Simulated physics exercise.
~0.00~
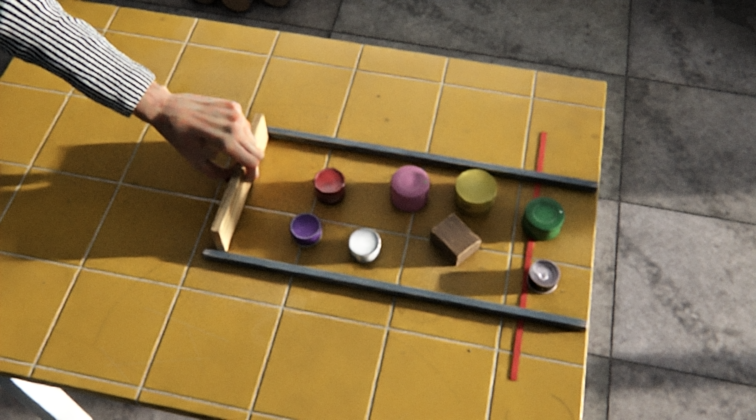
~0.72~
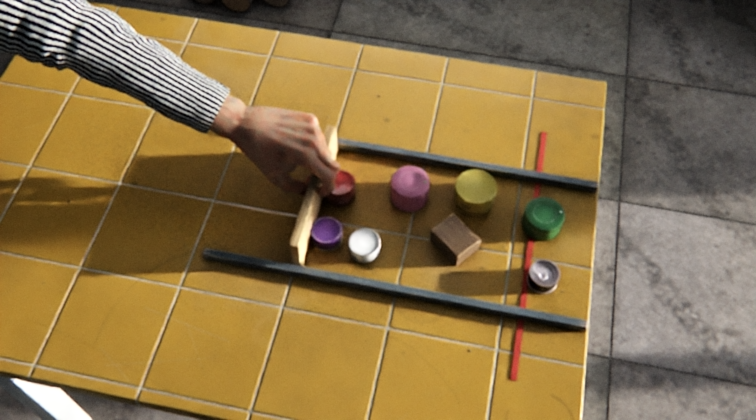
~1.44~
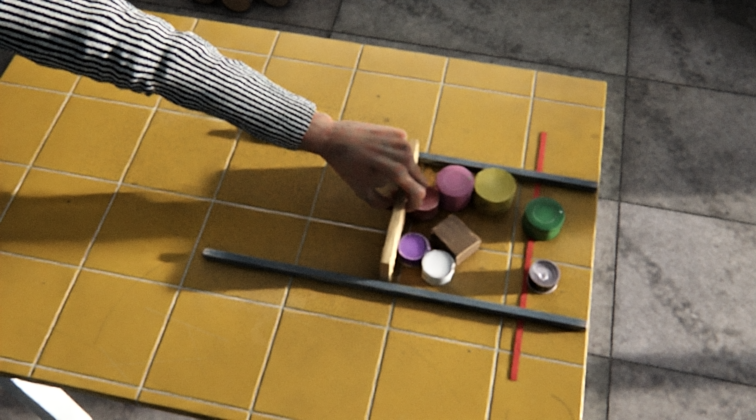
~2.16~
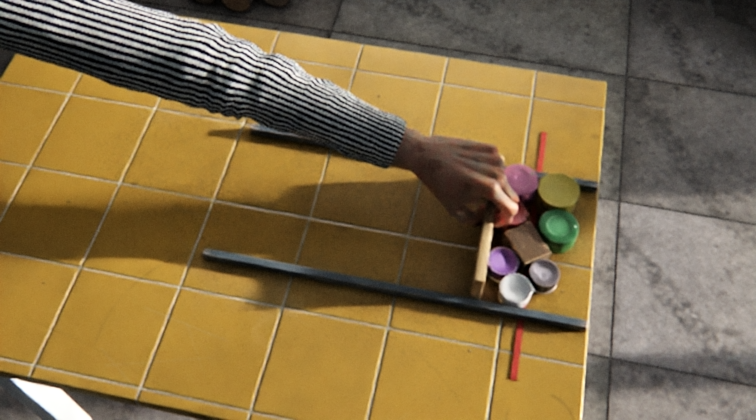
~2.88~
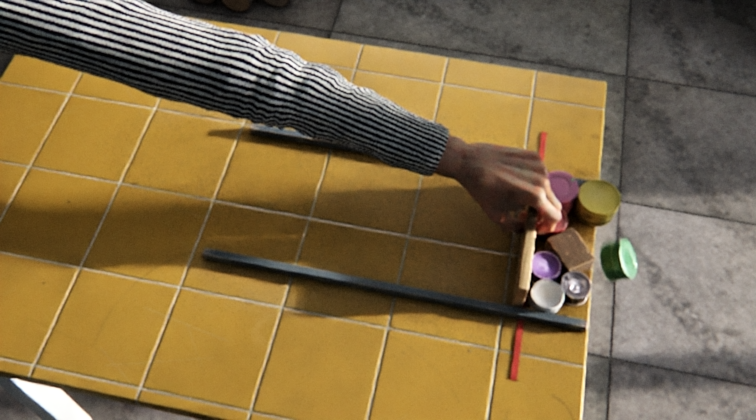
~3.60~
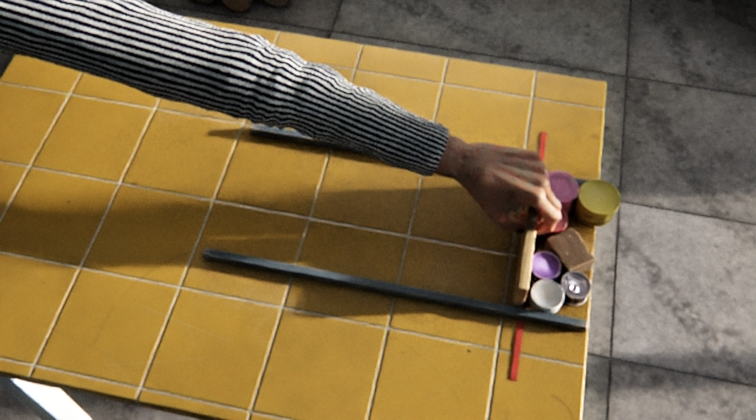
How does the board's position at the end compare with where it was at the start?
At the start the board stands at the left ends of the two dark rails, well short of the tubs. By the end it is far to the right, at the red tape near the table's edge, with the remaining tubs bunched against it.
